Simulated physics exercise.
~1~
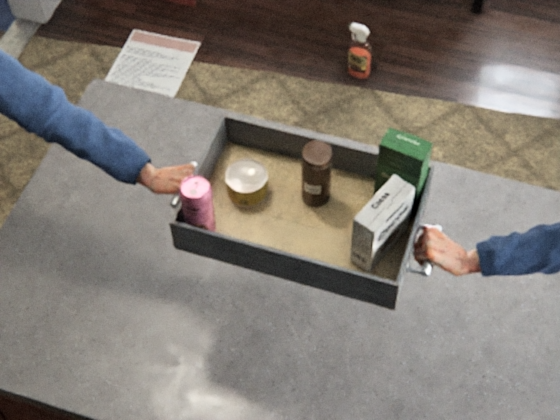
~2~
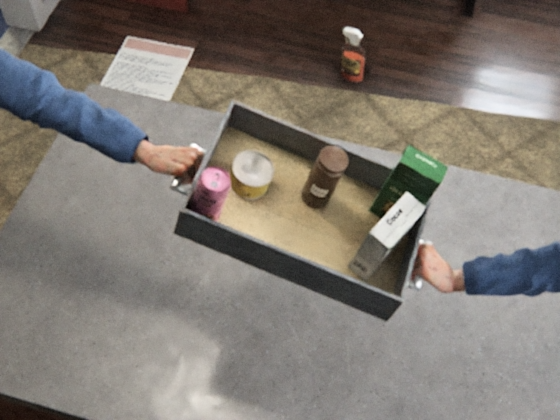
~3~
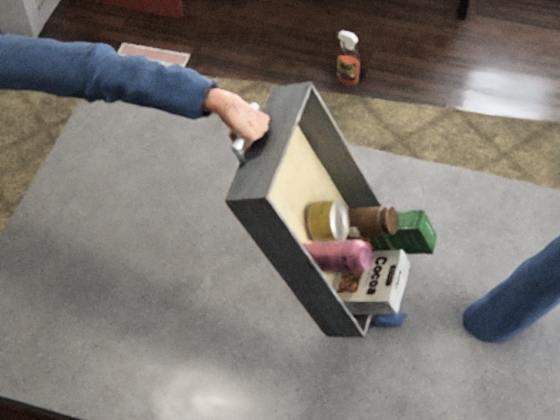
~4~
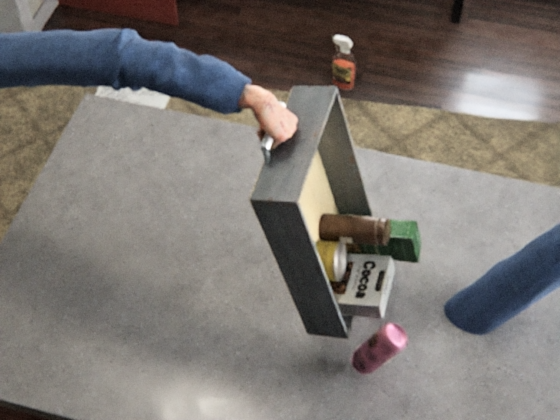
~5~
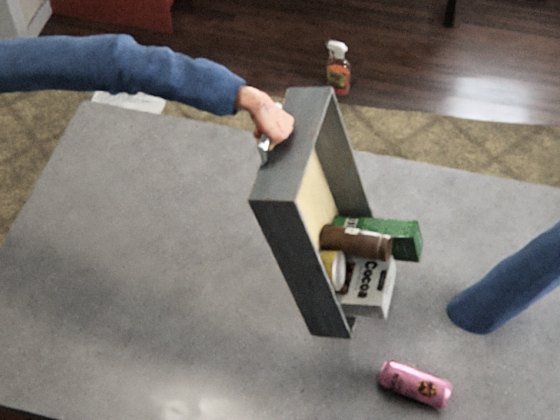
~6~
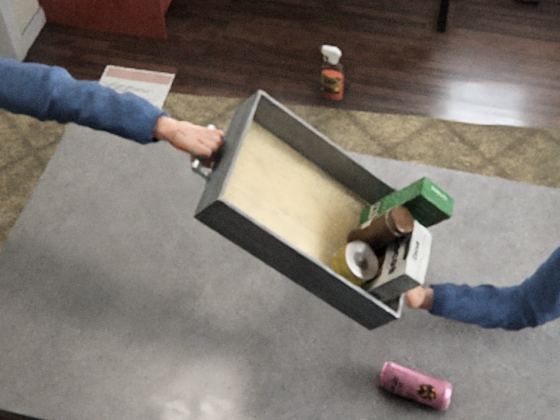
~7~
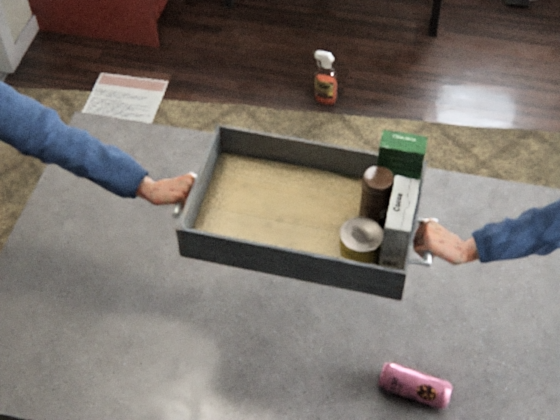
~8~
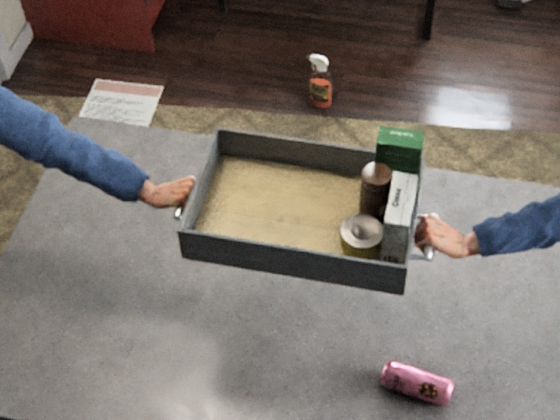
Two hands tip a crate steeply right, a pink can falls out, and they level it.
